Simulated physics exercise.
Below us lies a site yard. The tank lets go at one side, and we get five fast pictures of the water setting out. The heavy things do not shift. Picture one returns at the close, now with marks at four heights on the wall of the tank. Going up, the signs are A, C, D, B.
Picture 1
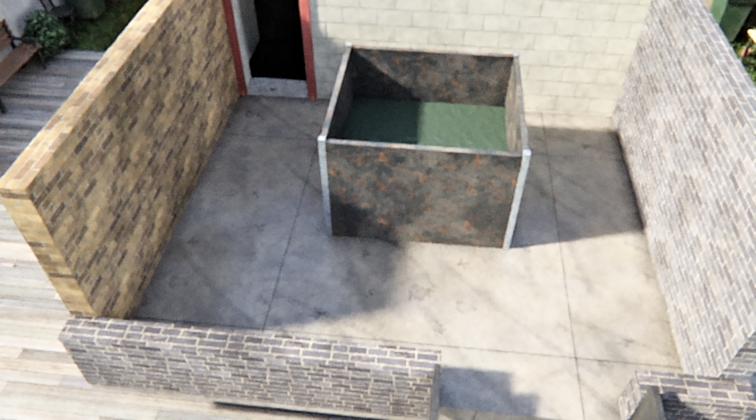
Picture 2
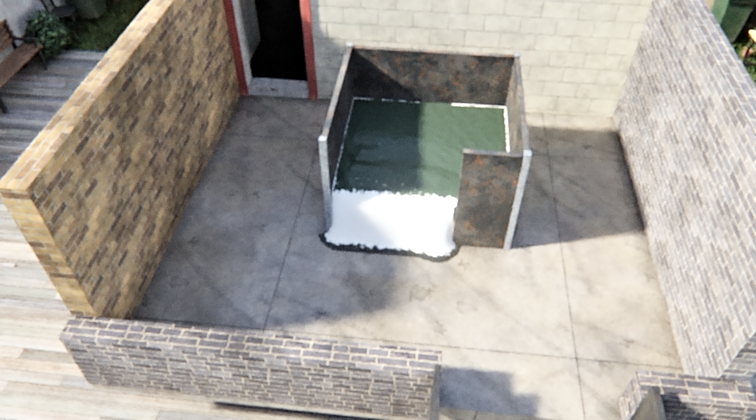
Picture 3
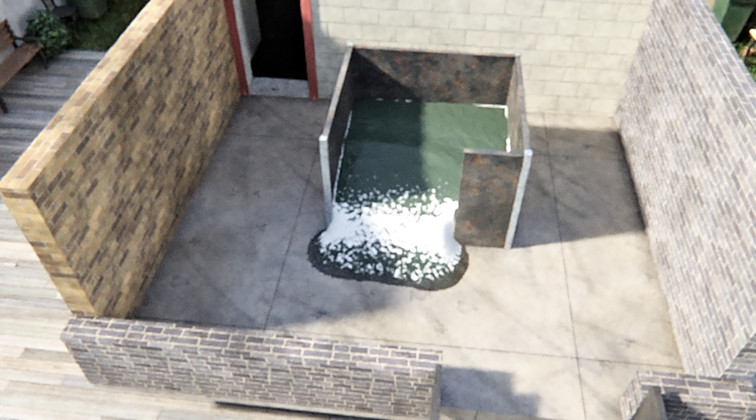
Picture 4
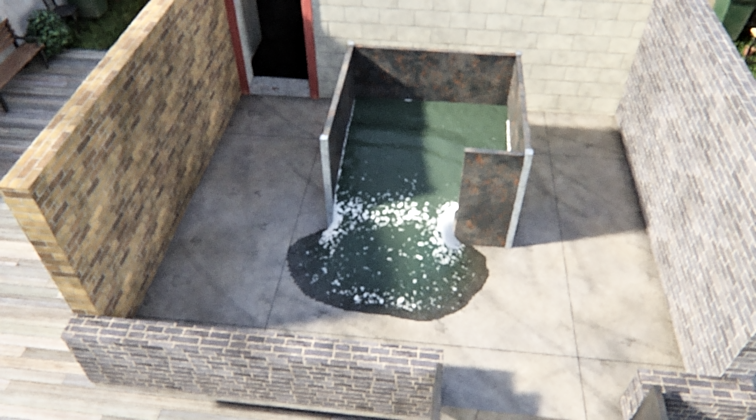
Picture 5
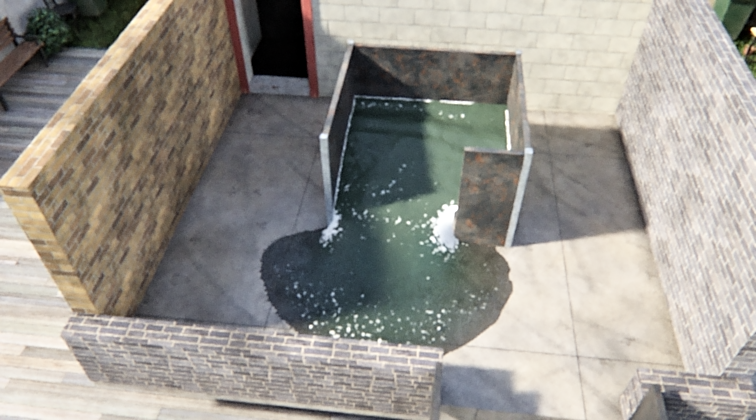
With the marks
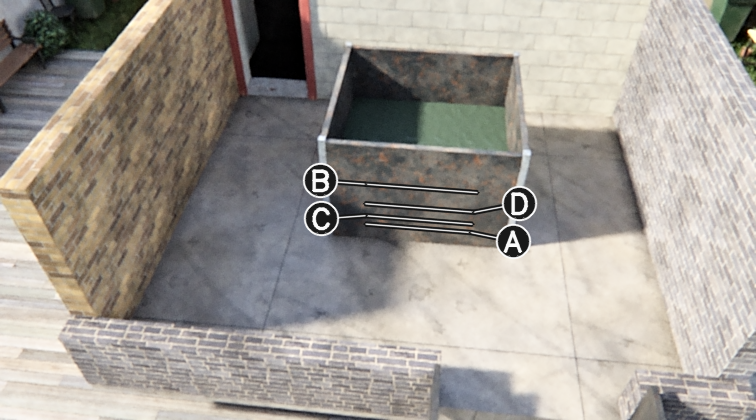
Green water pours through an opening in the tank's front and spreads across the paved yard.
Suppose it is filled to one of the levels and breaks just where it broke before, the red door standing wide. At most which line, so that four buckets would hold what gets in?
Use level D.
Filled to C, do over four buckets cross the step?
No.
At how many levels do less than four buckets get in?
Three of them.
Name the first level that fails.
B it is.
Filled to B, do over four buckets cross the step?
Yes, that goes wrong.
On the marked copy, A at (417, 228); B at (420, 188); C at (418, 219); D at (419, 207); from the bottom up A, C, D, B.
For level A, nothing gets over.
For level B, about 12 bucketfuls get in.
For level C, nothing gets over.
For level D, a bucket or two gets in.
